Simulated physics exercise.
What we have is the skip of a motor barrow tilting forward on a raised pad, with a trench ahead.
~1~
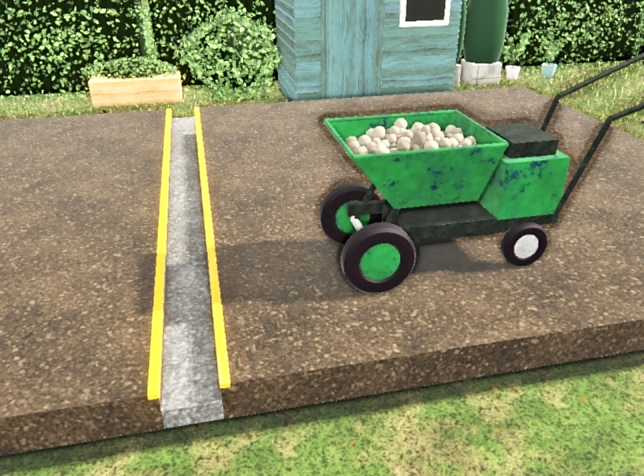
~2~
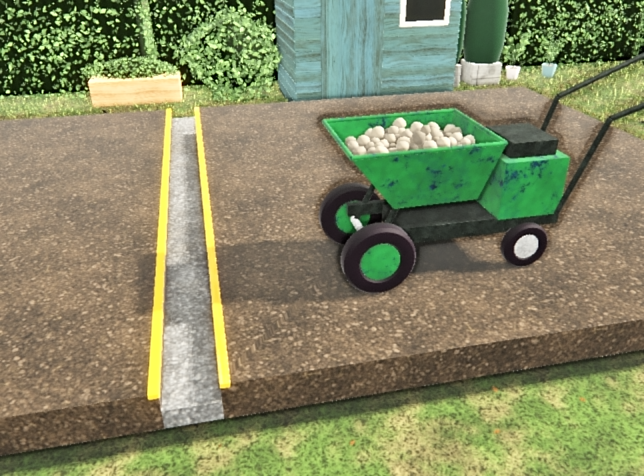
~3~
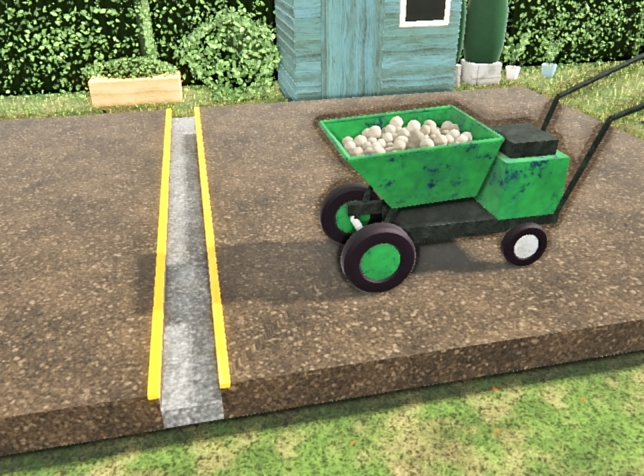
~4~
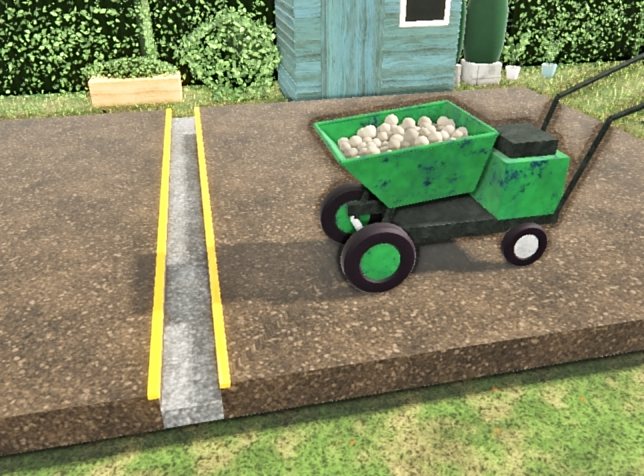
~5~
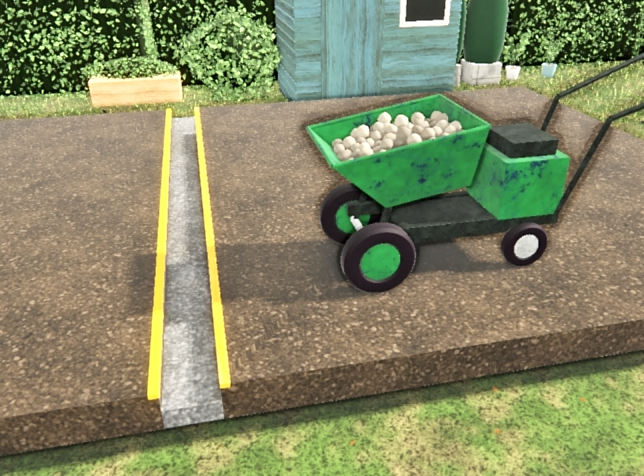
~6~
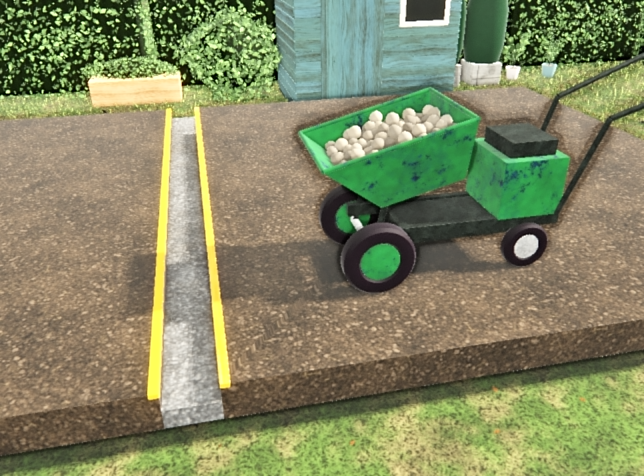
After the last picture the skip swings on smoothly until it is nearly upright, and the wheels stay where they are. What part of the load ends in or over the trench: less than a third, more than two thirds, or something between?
The trench ends with from one third to two thirds of it.
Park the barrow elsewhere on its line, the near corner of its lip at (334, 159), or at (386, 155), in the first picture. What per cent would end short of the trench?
The first gives 30 %, the second 70 %.
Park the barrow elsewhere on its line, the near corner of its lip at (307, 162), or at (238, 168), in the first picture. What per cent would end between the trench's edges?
First some 70, then 10 per cent.
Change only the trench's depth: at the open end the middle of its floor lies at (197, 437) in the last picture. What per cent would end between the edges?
It comes to 50 per cent or so.
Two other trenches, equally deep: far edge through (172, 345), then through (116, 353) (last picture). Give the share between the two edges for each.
Roughly 40 per cent, and 50 per cent.
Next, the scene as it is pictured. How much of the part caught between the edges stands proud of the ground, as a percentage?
Some 20 per cent.
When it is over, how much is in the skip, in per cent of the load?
Roughly 0 in a hundred.
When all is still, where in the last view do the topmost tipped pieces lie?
At about (240, 262).
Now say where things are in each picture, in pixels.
In the first frame, lip of the skip at (354, 158), level; top of the load at (426, 139), river pebbles; first edge of the trench at (220, 338); far edge at (156, 347), the trench under half as wide as the skip, and shallow for its width.
In the second frame, lip of the skip at (352, 158), level; top of the load at (425, 138).
In the third frame, lip of the skip at (348, 160), tipped barely; top of the load at (422, 137).
In the fourth frame, lip of the skip at (342, 163), tipped a little; top of the load at (429, 138).
In the fifth frame, lip of the skip at (333, 167), tipped a little; top of the load at (422, 135).
In the sixth frame, lip of the skip at (324, 172), tipped clearly; top of the load at (427, 128); first edge of the trench at (220, 338); far edge at (156, 347).
Soon, skip tipped steeply; all in the skip.
A while on, skip tipped steeply; nearly all in the skip; a small part short of the trench; a stray few in or heaped over the trench; a stray few falling.
Towards the end, skip tipped right over; about a quarter in the skip; about a third short of the trench; about a third in or heaped over the trench; a stray few beyond it.
Finally, skip tipped right over; a stray few in the skip; about half short of the trench; about half in or heaped over the trench; a small part beyond it.
